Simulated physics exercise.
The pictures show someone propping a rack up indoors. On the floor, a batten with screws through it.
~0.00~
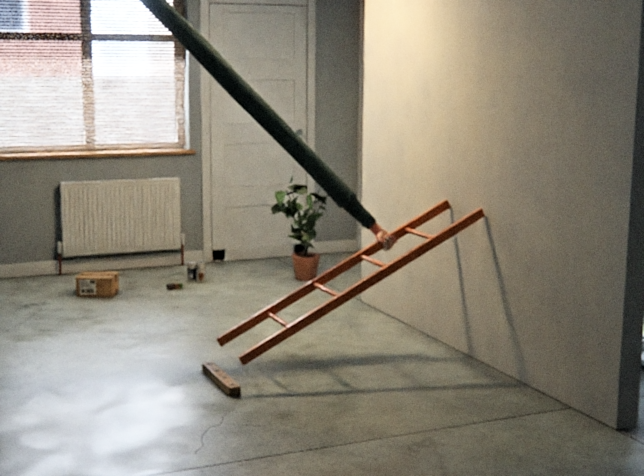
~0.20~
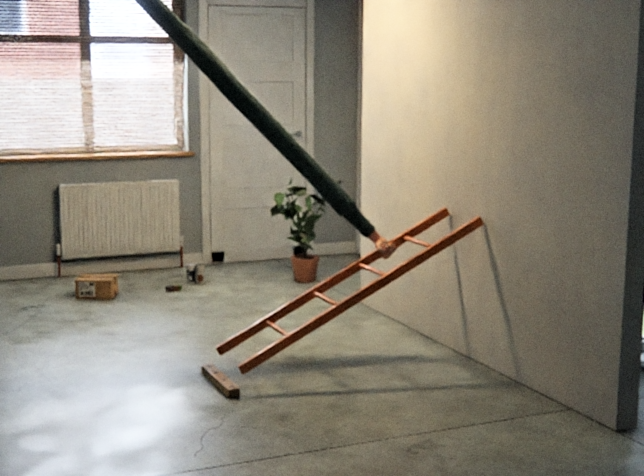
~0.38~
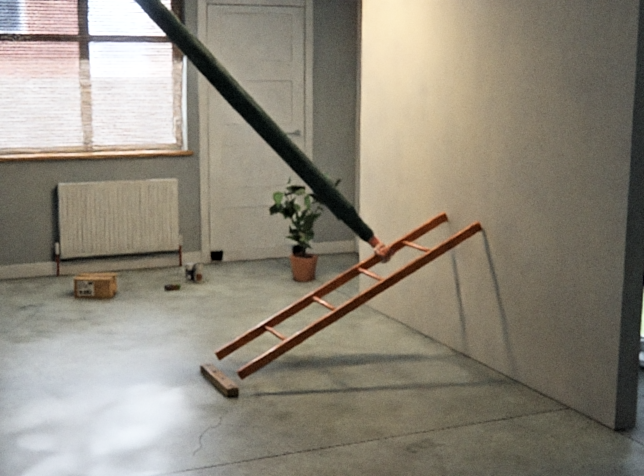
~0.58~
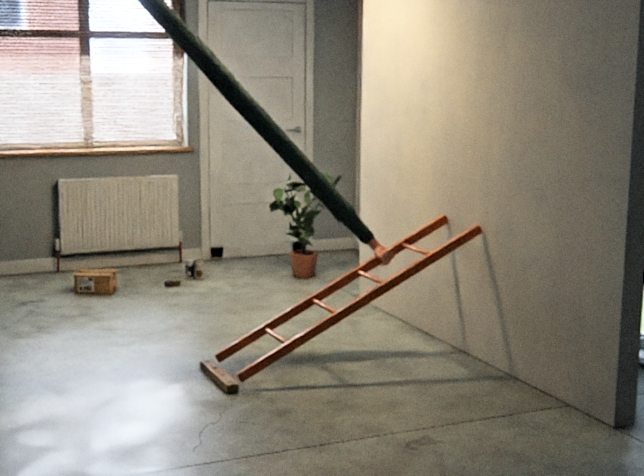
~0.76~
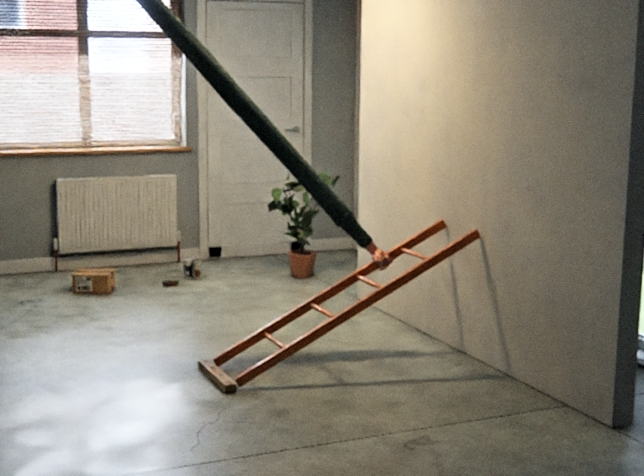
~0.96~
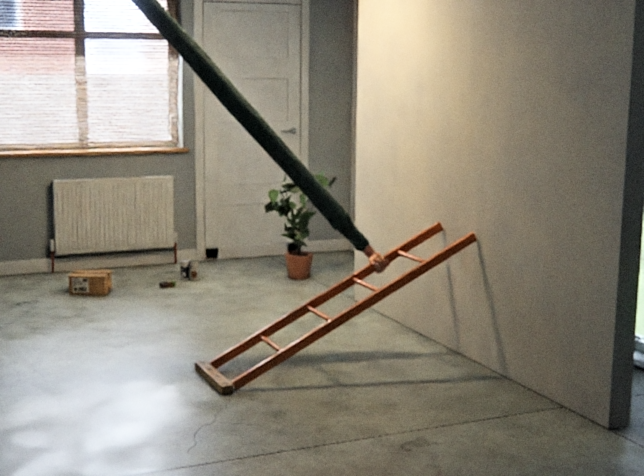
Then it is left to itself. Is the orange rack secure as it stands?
The orange rack remains leaning.
After 1.06 s, orange rack moving near (344, 302).
After 1.54 s, orange rack at rest near (344, 302).
In the end (2.2 s), the orange rack stays up, near (344, 302).
